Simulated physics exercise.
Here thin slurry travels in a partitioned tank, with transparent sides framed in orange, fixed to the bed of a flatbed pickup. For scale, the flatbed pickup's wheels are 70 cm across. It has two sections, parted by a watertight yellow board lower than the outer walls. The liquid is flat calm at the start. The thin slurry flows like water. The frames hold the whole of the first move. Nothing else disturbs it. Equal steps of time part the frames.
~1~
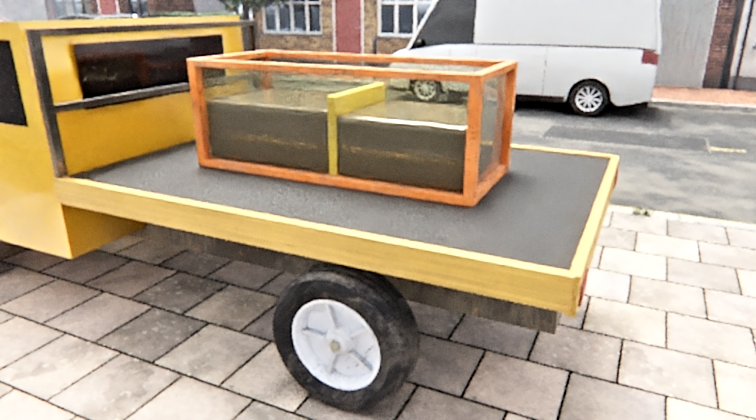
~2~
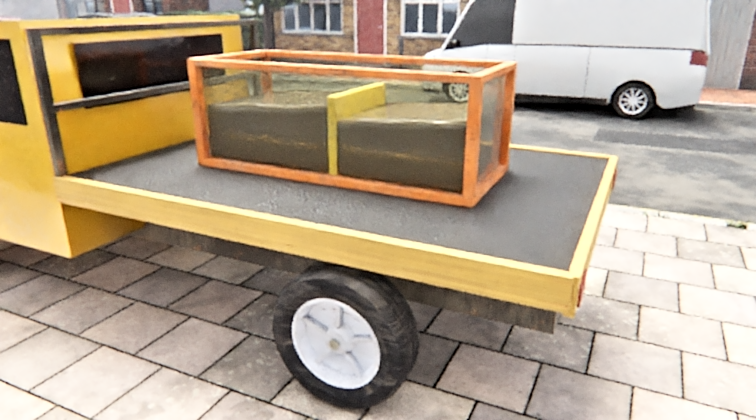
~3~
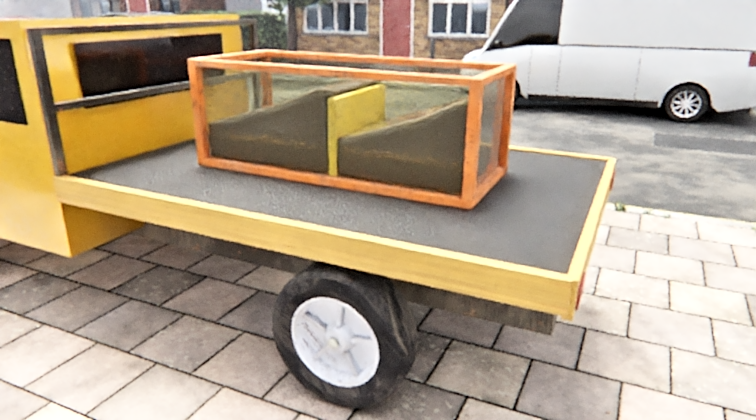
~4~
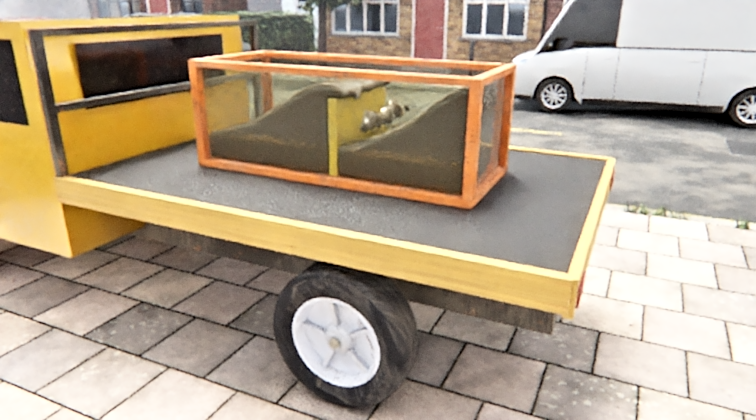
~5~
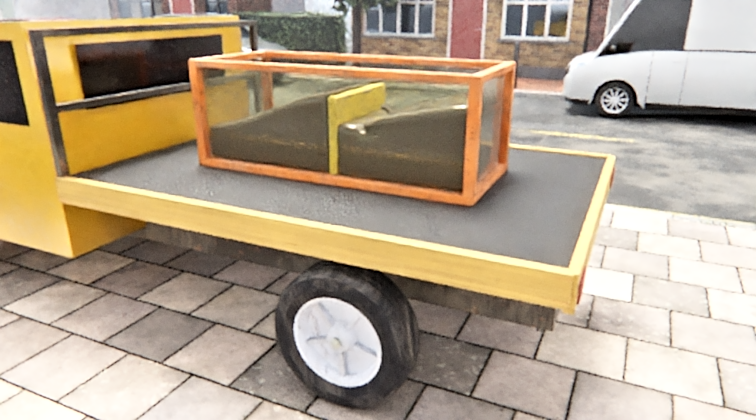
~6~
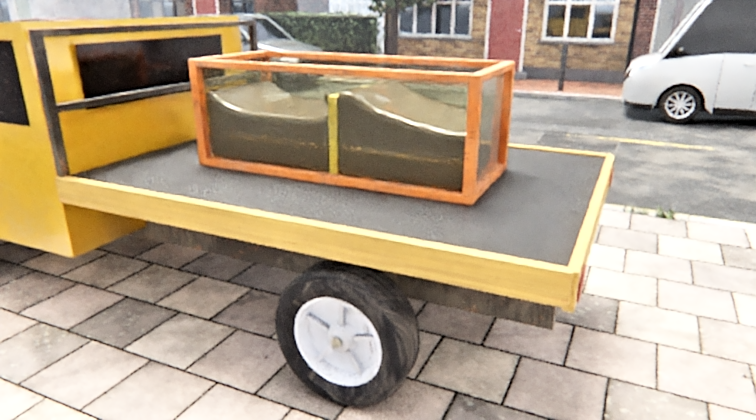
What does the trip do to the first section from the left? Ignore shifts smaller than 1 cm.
It ends down.
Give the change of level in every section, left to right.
From the left: 3 down, 3 up.
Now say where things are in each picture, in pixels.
The first frame shows surface heights from the left, (275, 104), (410, 116); board top at (331, 97); the front is on the left, levels are read along the near wall; a wheel hub at (330, 350).
The second frame shows surface heights from the left, (275, 104), (410, 116).
The third frame shows surface heights from the left, (275, 106), (410, 119).
The fourth frame shows surface heights from the left, (275, 109), (410, 119).
The fifth frame shows surface heights from the left, (276, 107), (411, 109).
The sixth frame shows surface heights from the left, (276, 111), (410, 116); a wheel hub at (332, 347).
Another 0.30 s on from the last picture, the mean depths from the left are 31, 35 cm.
Another 0.80 s on from the last picture, the mean depths from the left are 30, 36 cm.
Another 1.20 s on from the last picture, the mean depths from the left are 30, 36 cm.
Another 2.98 s on from the last picture, the mean depths from the left are 31, 36 cm.
